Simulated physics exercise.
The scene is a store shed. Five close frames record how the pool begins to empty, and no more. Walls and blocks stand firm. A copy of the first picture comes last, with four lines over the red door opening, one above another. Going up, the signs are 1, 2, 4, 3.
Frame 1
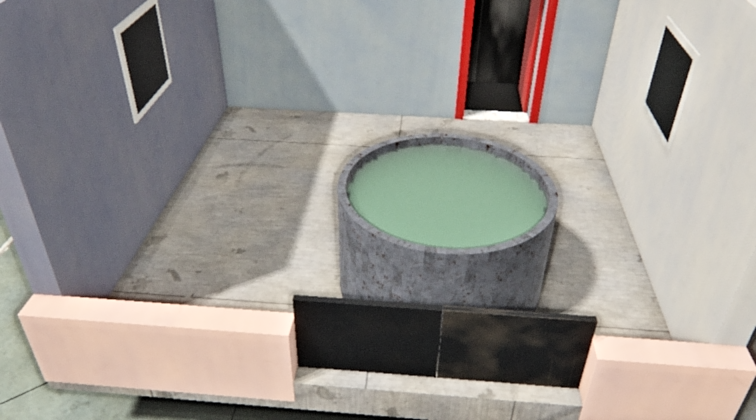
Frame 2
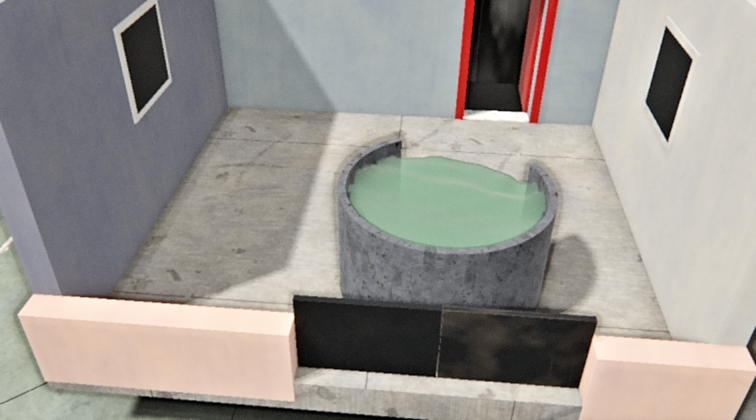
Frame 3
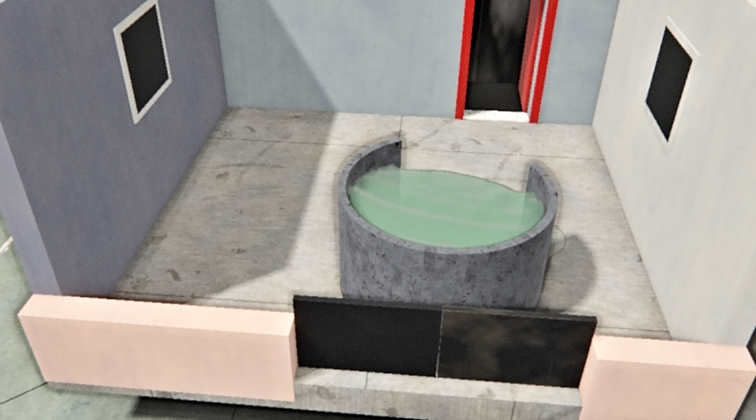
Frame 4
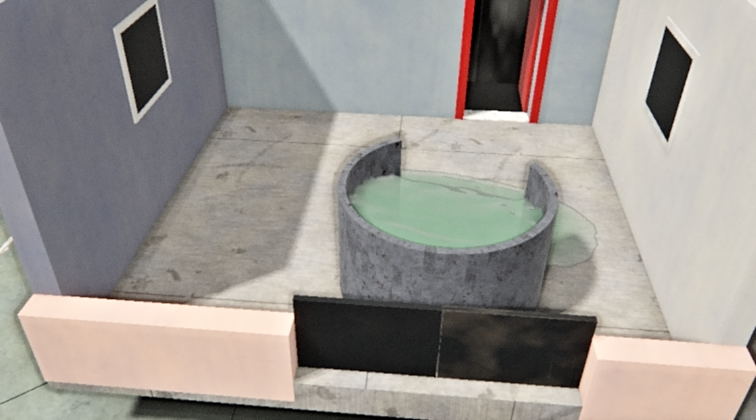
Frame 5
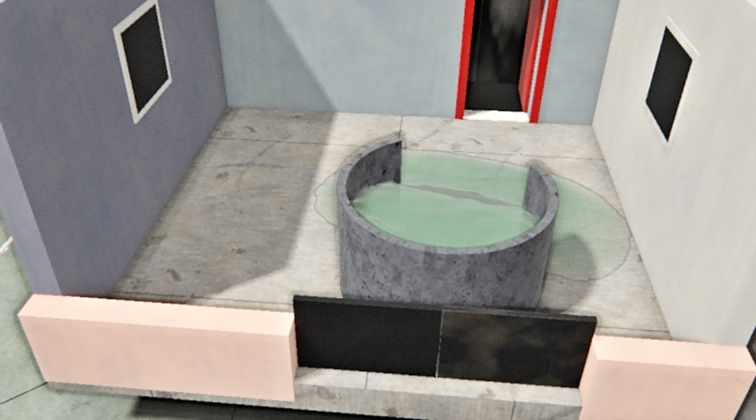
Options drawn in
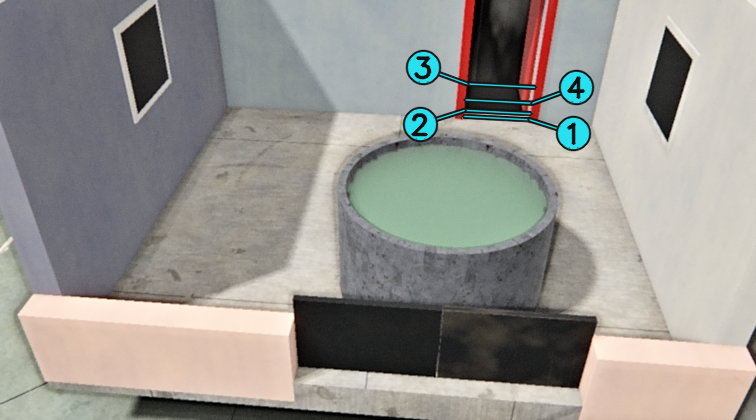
The footage shows a round grey tank of green water in a walled yard with a red doorway; a section of its back wall disappears, and water pours out, spreading across the concrete floor behind and to both sides.
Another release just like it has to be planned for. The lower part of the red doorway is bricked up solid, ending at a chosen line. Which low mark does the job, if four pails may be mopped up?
Choose 3.
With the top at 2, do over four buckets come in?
Yes, it does.
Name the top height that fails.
Height 4.
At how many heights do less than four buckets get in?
One of them.
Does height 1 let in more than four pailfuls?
Yes.
On the marked copy, 1 at (496, 118); 2 at (497, 112); 3 at (500, 85); 4 at (498, 101); from the bottom up 1, 2, 4, 3.
For height 1, dozens of bucketfuls pour in.
For height 2, dozens of bucketfuls pour in.
For height 3, a splash gets over, under a bucket.
For height 4, about 11 bucketfuls get in.
